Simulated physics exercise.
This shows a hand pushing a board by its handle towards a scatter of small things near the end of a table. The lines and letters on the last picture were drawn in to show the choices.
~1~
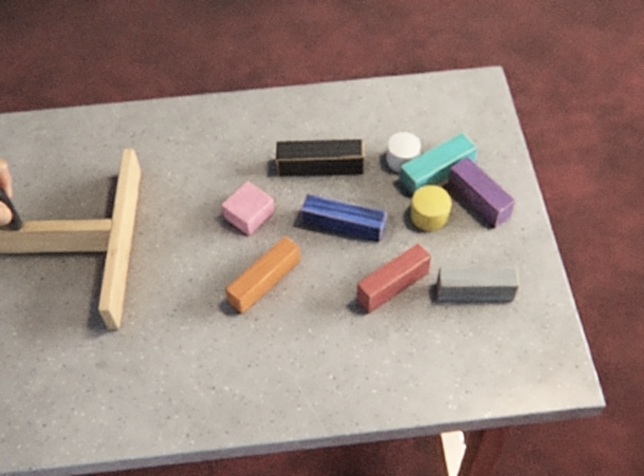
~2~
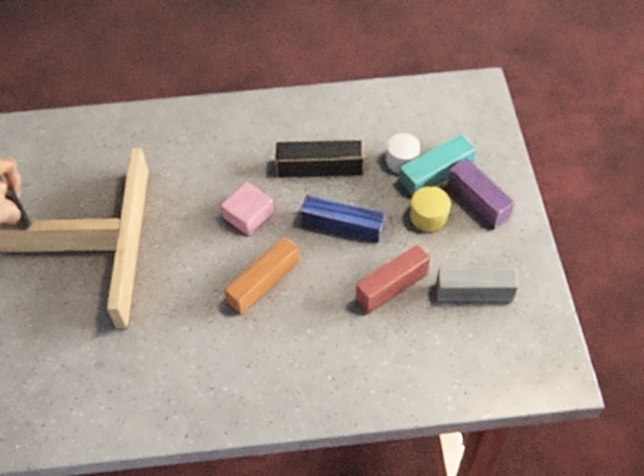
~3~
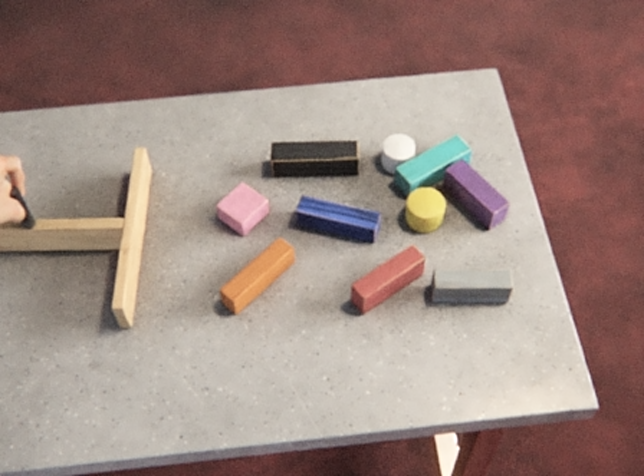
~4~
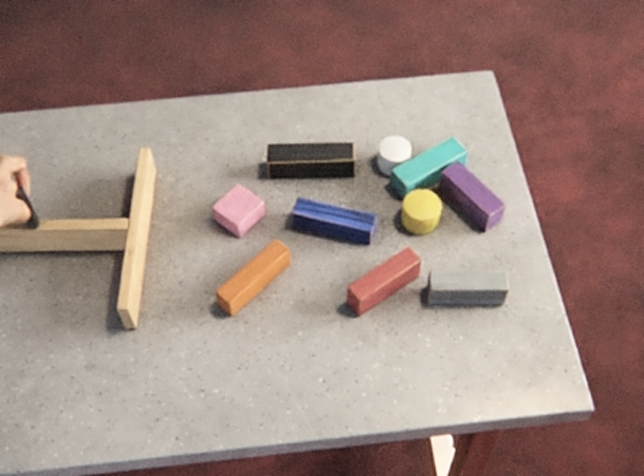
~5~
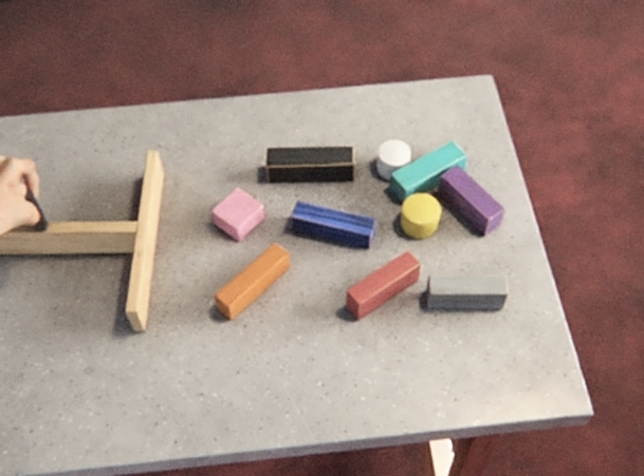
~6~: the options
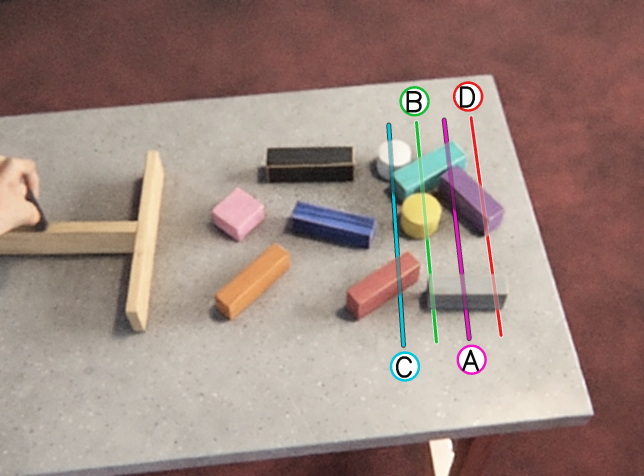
On a grey tabletop, a hand slides a wooden T-shaped board slowly right towards scattered coloured blocks, which lie untouched.
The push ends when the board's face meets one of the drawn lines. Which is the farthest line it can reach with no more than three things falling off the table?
It should halt at A.
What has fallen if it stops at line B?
The white tin goes over.
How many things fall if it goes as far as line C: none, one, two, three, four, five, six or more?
The count is none.
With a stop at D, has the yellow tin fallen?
Yes.
On the marked copy, A at (456, 220); B at (426, 223); C at (396, 226); D at (485, 217).
Following A. Soon after the start, board (257, 215); orange stick (274, 282); pink block (289, 205).
Later, board (369, 205); white tin (470, 137); purple bar (482, 207).
In the end, board (455, 197); purple bar over the edge; white tin over the edge; three fallen.
As for the rest, B is within the limit but short; C is within the limit but short; D drops six.
